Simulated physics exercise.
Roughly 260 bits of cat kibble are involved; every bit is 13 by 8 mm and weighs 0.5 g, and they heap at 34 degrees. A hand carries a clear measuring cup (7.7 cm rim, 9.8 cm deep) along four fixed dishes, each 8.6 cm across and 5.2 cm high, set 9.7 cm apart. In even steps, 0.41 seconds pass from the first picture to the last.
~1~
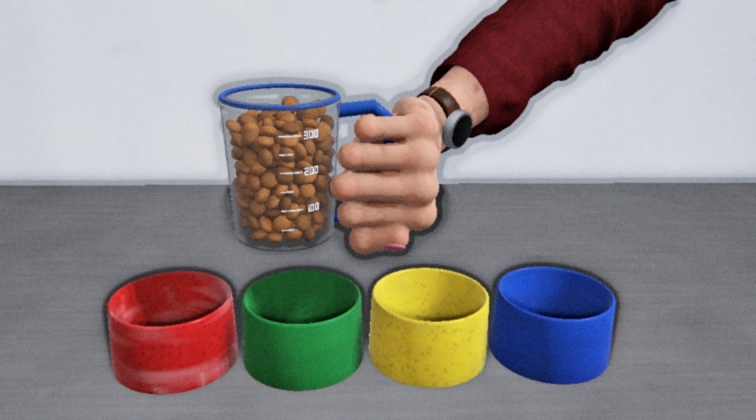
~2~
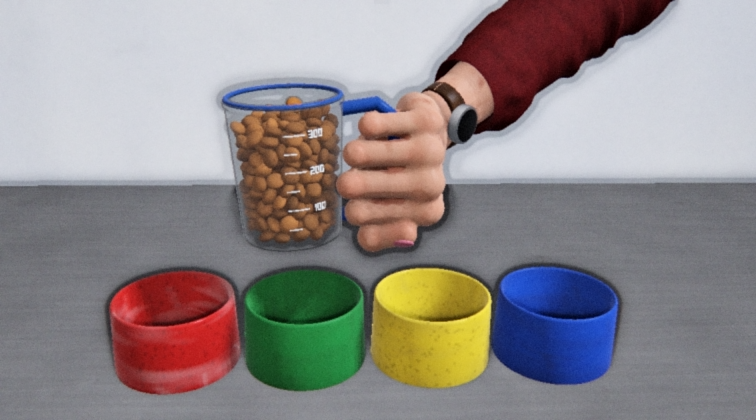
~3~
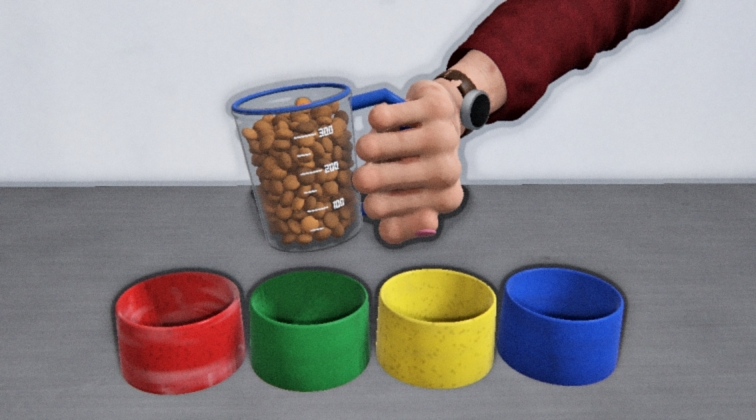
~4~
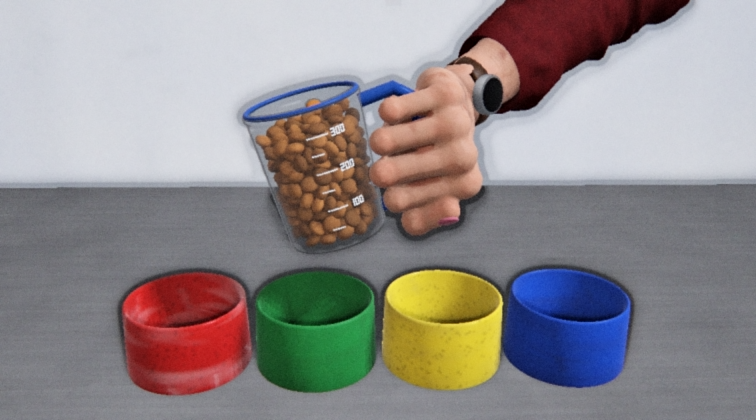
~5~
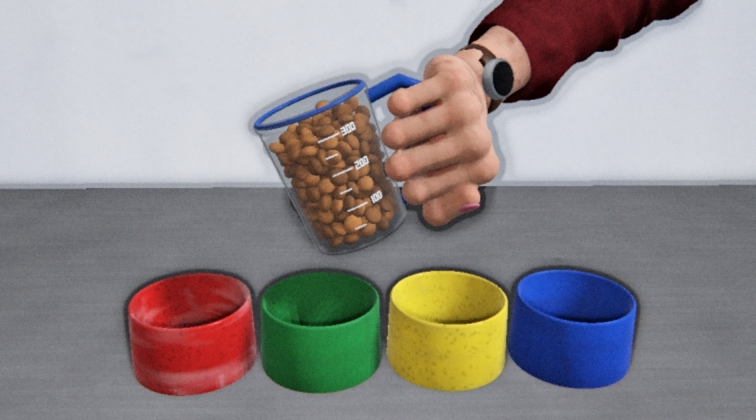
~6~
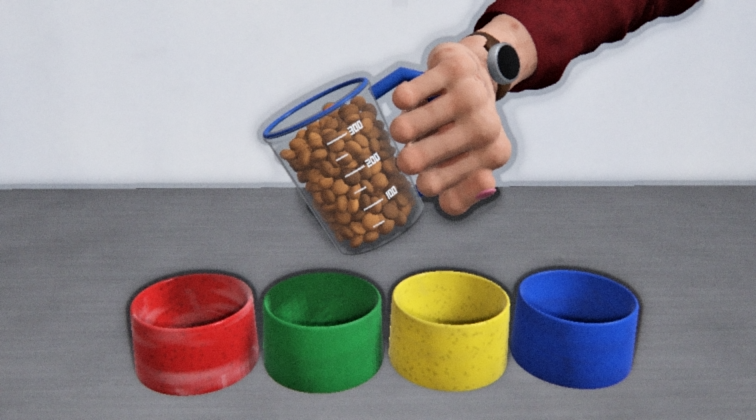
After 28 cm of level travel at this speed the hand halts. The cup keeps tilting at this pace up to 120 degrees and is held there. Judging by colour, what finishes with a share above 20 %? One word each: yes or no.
Red: No; blue: No; green: No; yellow: Yes; counter: No.
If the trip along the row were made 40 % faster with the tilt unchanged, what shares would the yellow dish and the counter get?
Shares: Yellow 50, counter 20.
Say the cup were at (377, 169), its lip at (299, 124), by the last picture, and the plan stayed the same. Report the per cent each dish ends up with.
The red dish keeps 0, the blue dish 90, the green dish 0 and the yellow dish 0.
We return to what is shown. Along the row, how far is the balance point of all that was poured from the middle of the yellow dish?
Offset: About 1 cm, leftward.
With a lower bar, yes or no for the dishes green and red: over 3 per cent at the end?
Checking green: It clears; checking red: It falls short.
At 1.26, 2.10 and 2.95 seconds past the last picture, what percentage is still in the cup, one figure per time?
Roughly 40, then 0, then 0.
Then, 1.26 s after the last picture, tilt 120 degrees; cup holds 40 %, green 10 %, yellow 35 %.
Then, 2.10 s after the last picture, tilt 120 degrees; cup holds 0 %, green 10 %, yellow 80 %.
Then, 2.95 s after the last picture, tilt 120 degrees; cup holds 0 %, green 10 %, yellow 80 %.
In the end, red 0 %, blue 0 %, green 10 %, yellow 80 %, counter 15 %.
